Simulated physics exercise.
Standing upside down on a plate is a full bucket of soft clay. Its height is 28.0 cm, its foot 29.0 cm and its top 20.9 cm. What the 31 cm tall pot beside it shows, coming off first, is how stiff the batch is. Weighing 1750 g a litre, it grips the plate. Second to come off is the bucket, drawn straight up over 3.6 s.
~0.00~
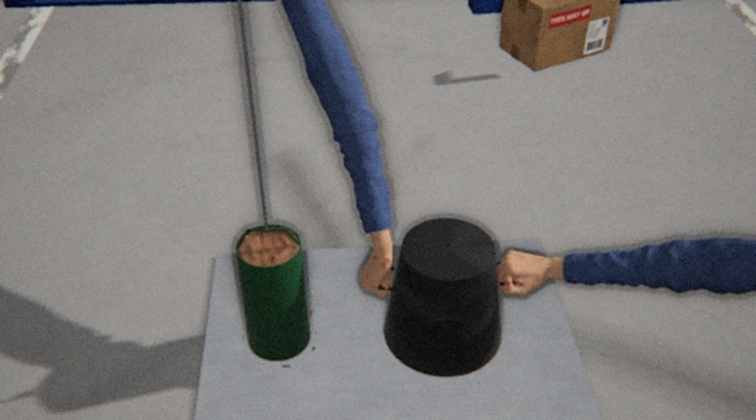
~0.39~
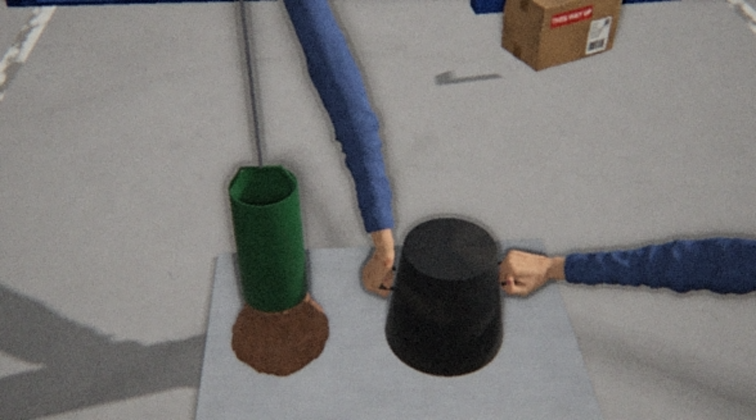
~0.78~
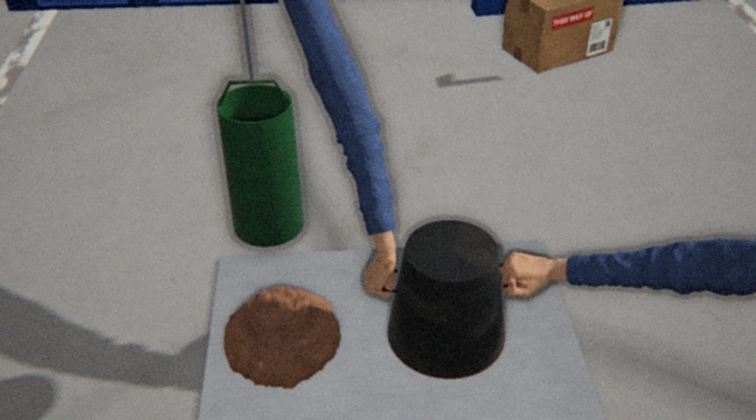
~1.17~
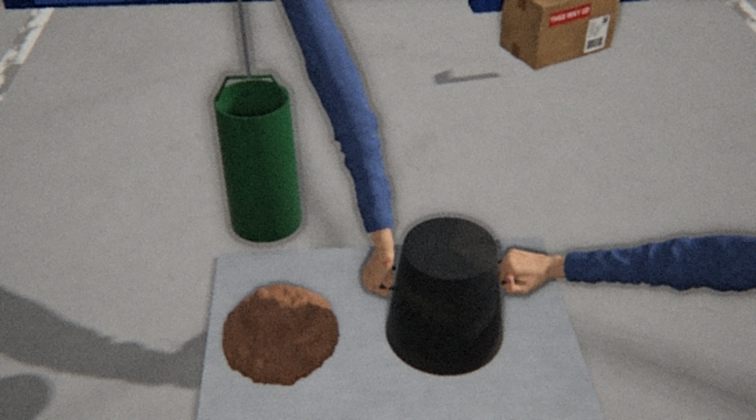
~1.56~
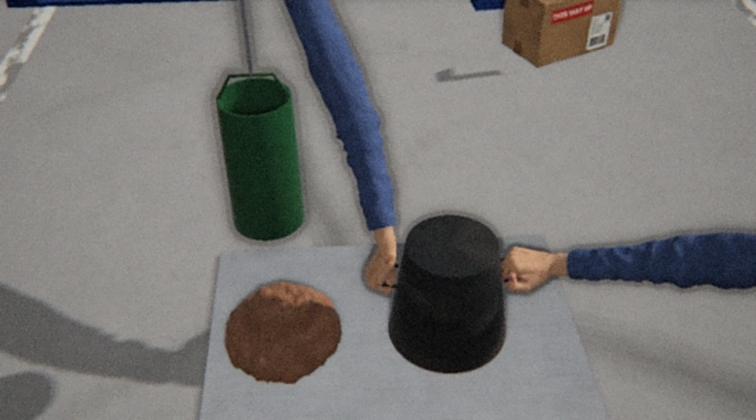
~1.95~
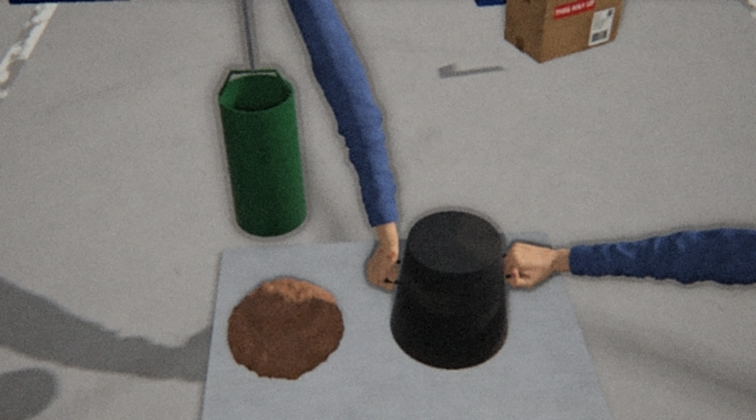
On a grey floor, a green pot lifting off a plate and leaving a low brown mound, while two hands hold a black bucket.
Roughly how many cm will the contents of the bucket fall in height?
About 13 cm.
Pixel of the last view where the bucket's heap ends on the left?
Somewhere near (360, 324) in pixels.
After 2.8 s, the bucket is up 6.0 cm; the soft clay has come down 5.7 cm to 22 cm and is 36 cm wide.
After 3.7 s, the bucket is up 17 cm; the soft clay has come down 12 cm to 16 cm and is 45 cm wide.
After 4.6 s, the bucket is up 28 cm; the soft clay has come down 12 cm to 16 cm and is 45 cm wide.
After 5.7 s, the bucket is clear; the soft clay has come down 13 cm to 15 cm and is 45 cm wide.
After 6.2 s, at rest, the bucket is clear; the soft clay has come down 13 cm to 15 cm and is 45 cm wide.
